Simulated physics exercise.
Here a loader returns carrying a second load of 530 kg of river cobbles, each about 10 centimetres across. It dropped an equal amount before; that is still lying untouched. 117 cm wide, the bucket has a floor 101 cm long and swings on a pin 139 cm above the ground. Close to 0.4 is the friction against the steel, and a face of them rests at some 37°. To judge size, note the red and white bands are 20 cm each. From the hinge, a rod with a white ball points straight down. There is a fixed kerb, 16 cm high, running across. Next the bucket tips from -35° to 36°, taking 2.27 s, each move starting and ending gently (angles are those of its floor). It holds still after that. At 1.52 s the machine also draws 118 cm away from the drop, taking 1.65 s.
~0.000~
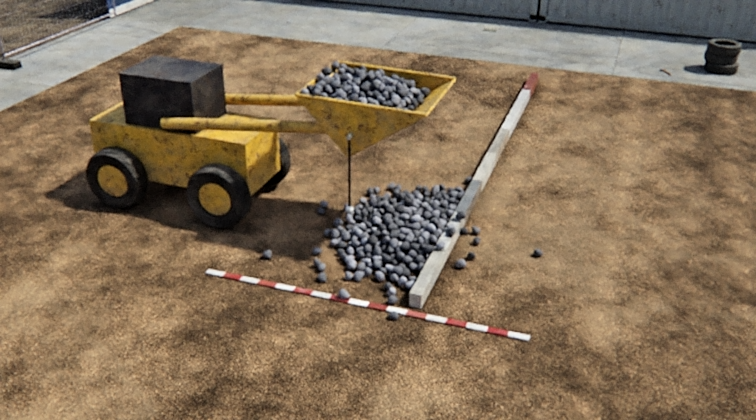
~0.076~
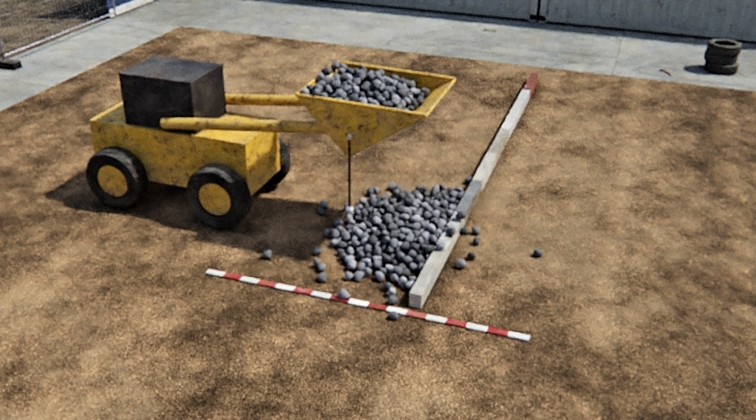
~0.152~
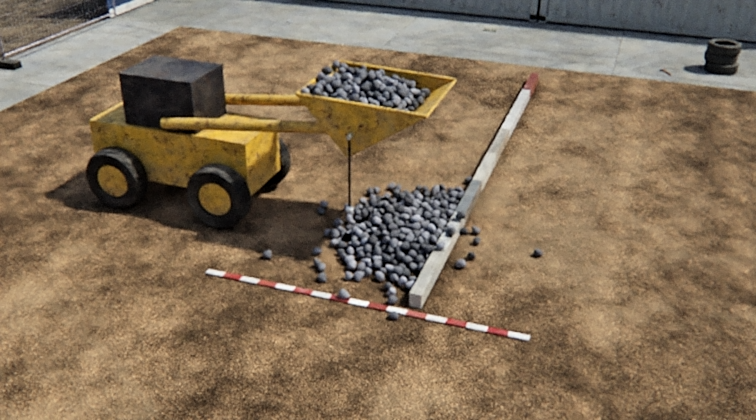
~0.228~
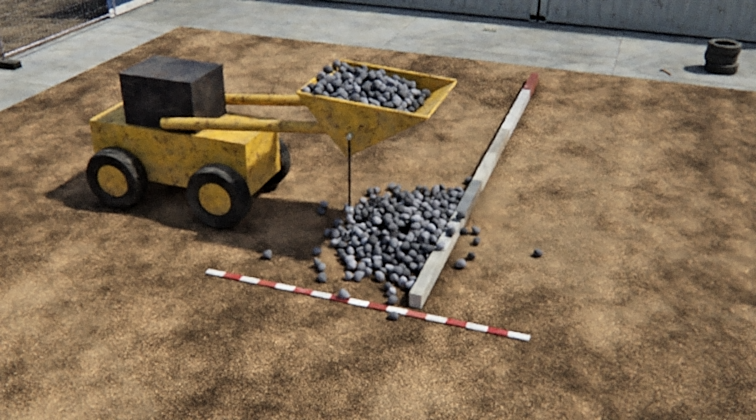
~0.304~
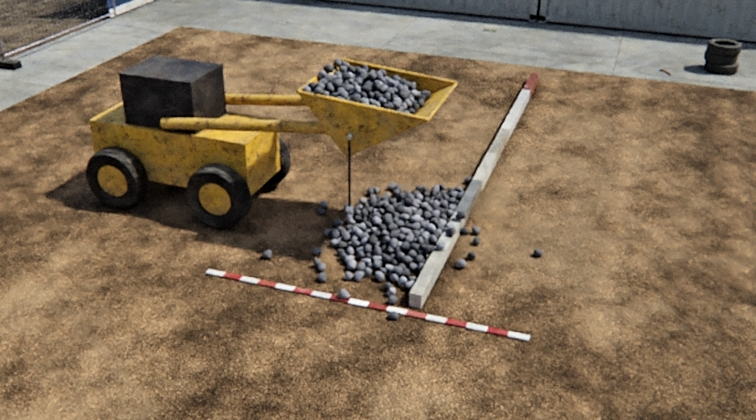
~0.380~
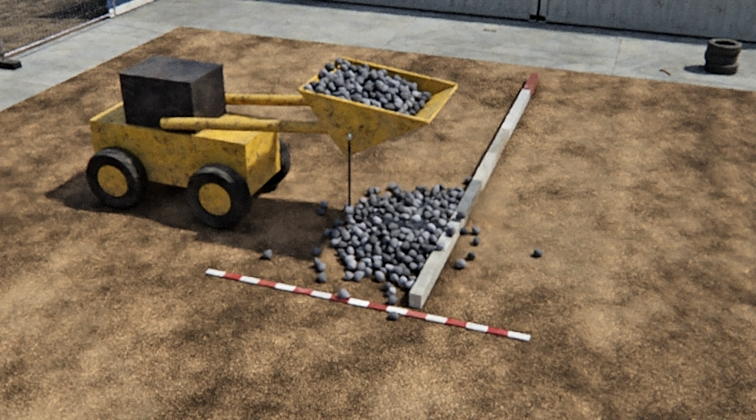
The yellow loader's raised bucket, full of grey stones, tilts slightly downward above a stone pile.
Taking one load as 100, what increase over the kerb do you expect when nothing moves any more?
21 out of 100.
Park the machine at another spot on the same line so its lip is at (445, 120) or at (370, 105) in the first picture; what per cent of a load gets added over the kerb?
The first would add around 40 per cent, the second around 0 per cent.
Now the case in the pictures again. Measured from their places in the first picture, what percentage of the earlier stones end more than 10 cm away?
Near 10 per cent, I reckon.
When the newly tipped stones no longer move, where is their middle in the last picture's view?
Their middle is at about (421, 221).
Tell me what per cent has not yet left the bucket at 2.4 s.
10 %.
After 1.7 s the floor is at 25°; in per cent of one load, 94 in the bucket, 104 on this side of the kerb, 1 over the kerb; the foremost stones are at (475, 240).
After 2.4 s the floor is at 36°; in per cent of one load, 9 in the bucket, 172 on this side of the kerb, 19 over the kerb; the foremost stones are at (505, 261).
After 3.6 s the floor is at 36°; in per cent of one load, 0 in the bucket, 177 on this side of the kerb, 23 over the kerb; the foremost stones are at (571, 291).
After 6.4 s the floor is at 36°; in per cent of one load, 0 in the bucket, 177 on this side of the kerb, 23 over the kerb; the foremost stones are at (571, 291). Net gain over the kerb, 21.
